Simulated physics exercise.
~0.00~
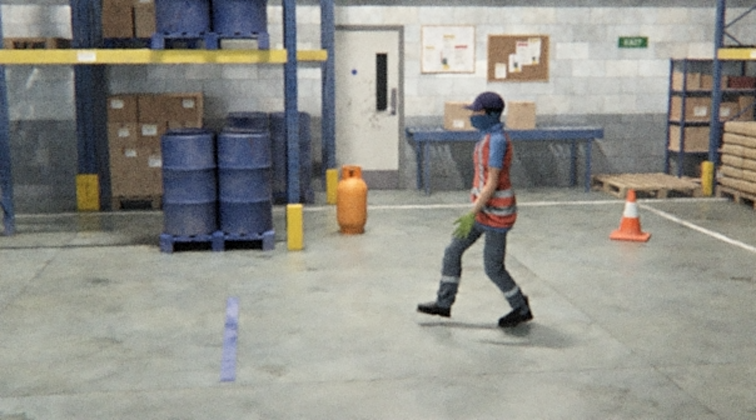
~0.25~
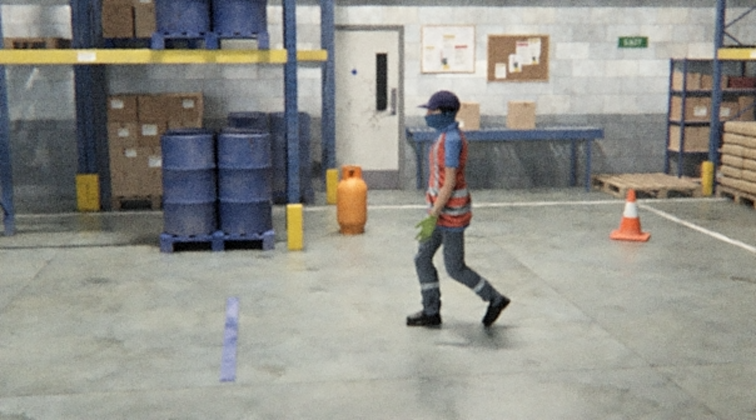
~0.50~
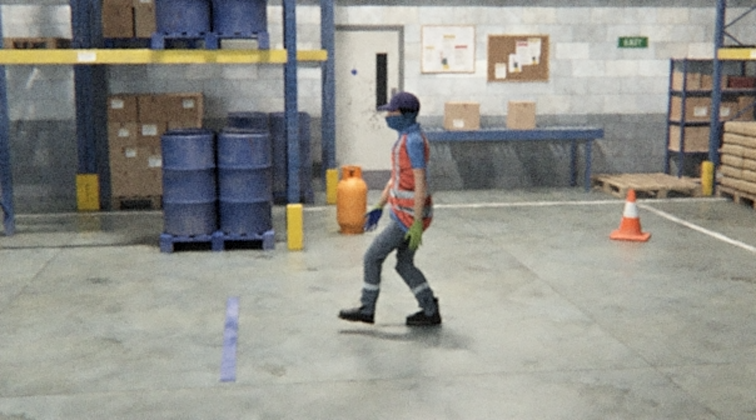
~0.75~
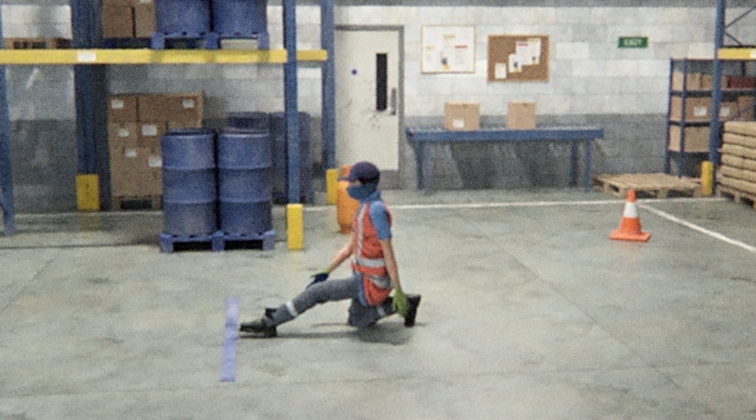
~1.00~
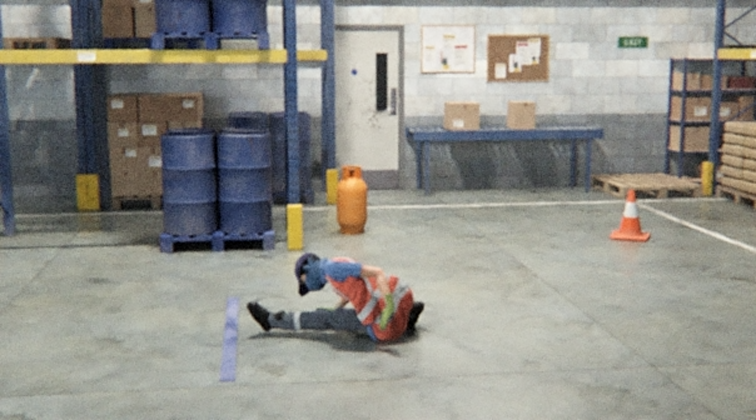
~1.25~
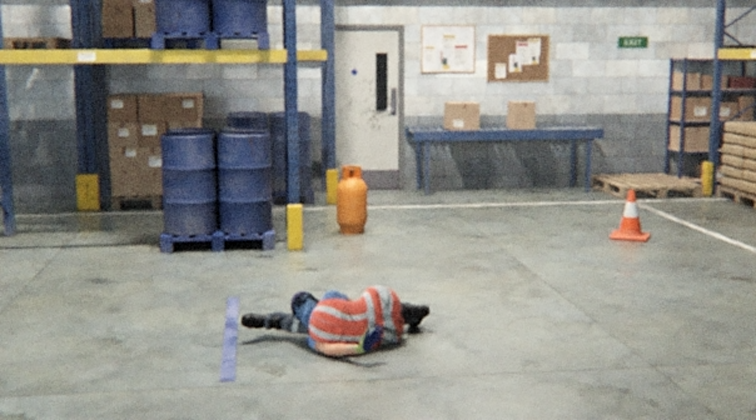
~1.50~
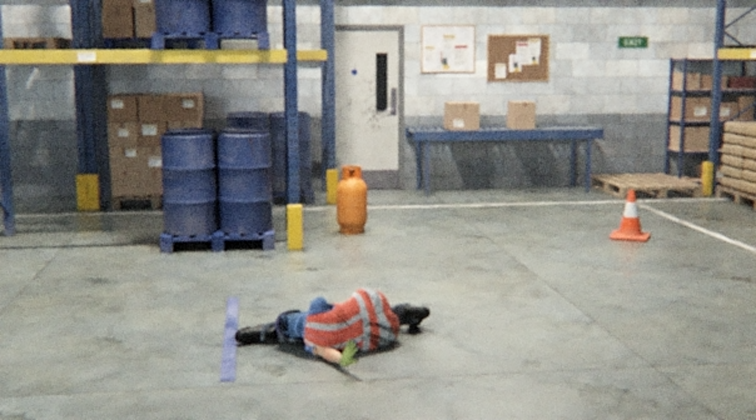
A masked worker in a cap and orange safety vest strides left across a warehouse floor toward a blue strip, then drops with one leg stretched forward, folds over it, and ends lying crumpled on the concrete, head and torso short of the strip.
